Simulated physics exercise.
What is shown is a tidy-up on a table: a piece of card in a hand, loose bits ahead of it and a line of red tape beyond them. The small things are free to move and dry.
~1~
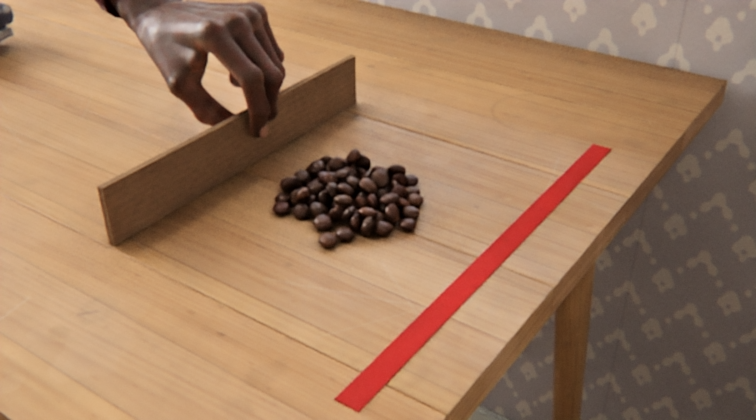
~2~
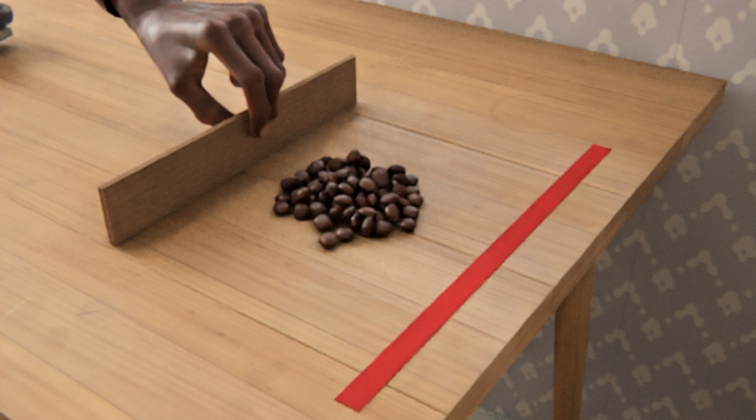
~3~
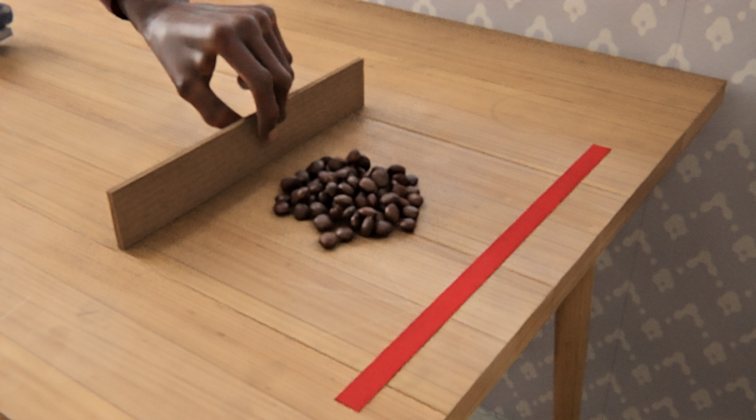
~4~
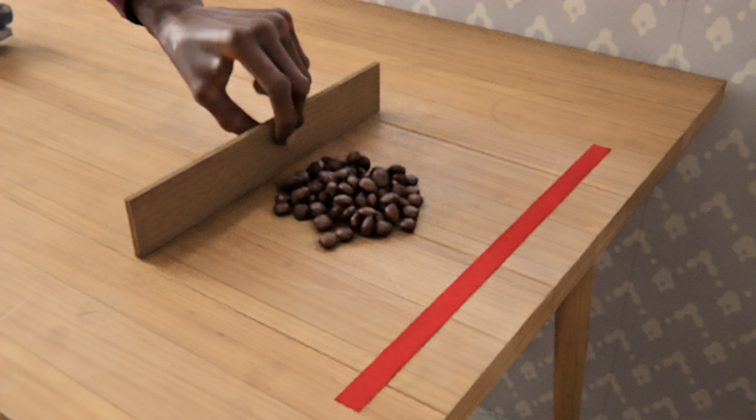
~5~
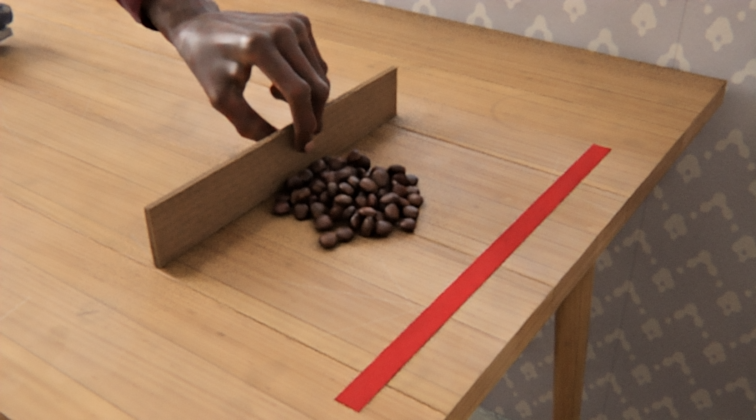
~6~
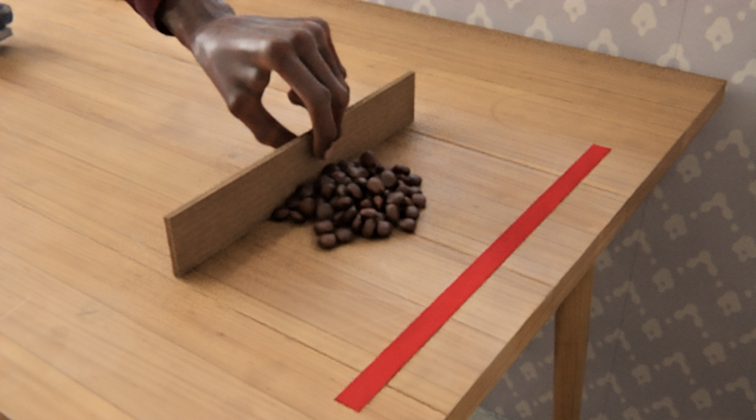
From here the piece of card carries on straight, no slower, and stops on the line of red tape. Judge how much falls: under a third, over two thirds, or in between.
It loses a share bigger than a third yet smaller than two thirds.
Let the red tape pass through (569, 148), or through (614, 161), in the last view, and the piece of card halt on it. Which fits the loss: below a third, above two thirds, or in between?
Under a third; over two thirds.
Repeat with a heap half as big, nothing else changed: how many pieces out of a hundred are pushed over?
Near 40 per cent of the pieces.
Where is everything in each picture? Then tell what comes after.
In the first picture, piece of card (126, 203), at rest; red tape (594, 155), about two fingers from the edge; edge at (562, 279); the heap (344, 193), flat chocolate drops.
In the second picture, piece of card (127, 203), at rest.
In the third picture, piece of card (135, 207); the heap (344, 193).
In the fourth picture, piece of card (153, 215).
In the fifth picture, piece of card (172, 224); the heap (344, 193).
In the sixth picture, piece of card (192, 233); red tape (594, 155); edge at (562, 279); the heap (356, 196), roughly half pushed along.
Just after the last frame, piece of card still moving, near (408, 165); heap all on the table, its front near (494, 252).
A moment on, piece of card stopped at the red tape; heap roughly a quarter over the edge.
Further on, piece of card stopped at the red tape; heap roughly half over the edge.
When it is over, piece of card stopped at the red tape; heap roughly half over the edge.
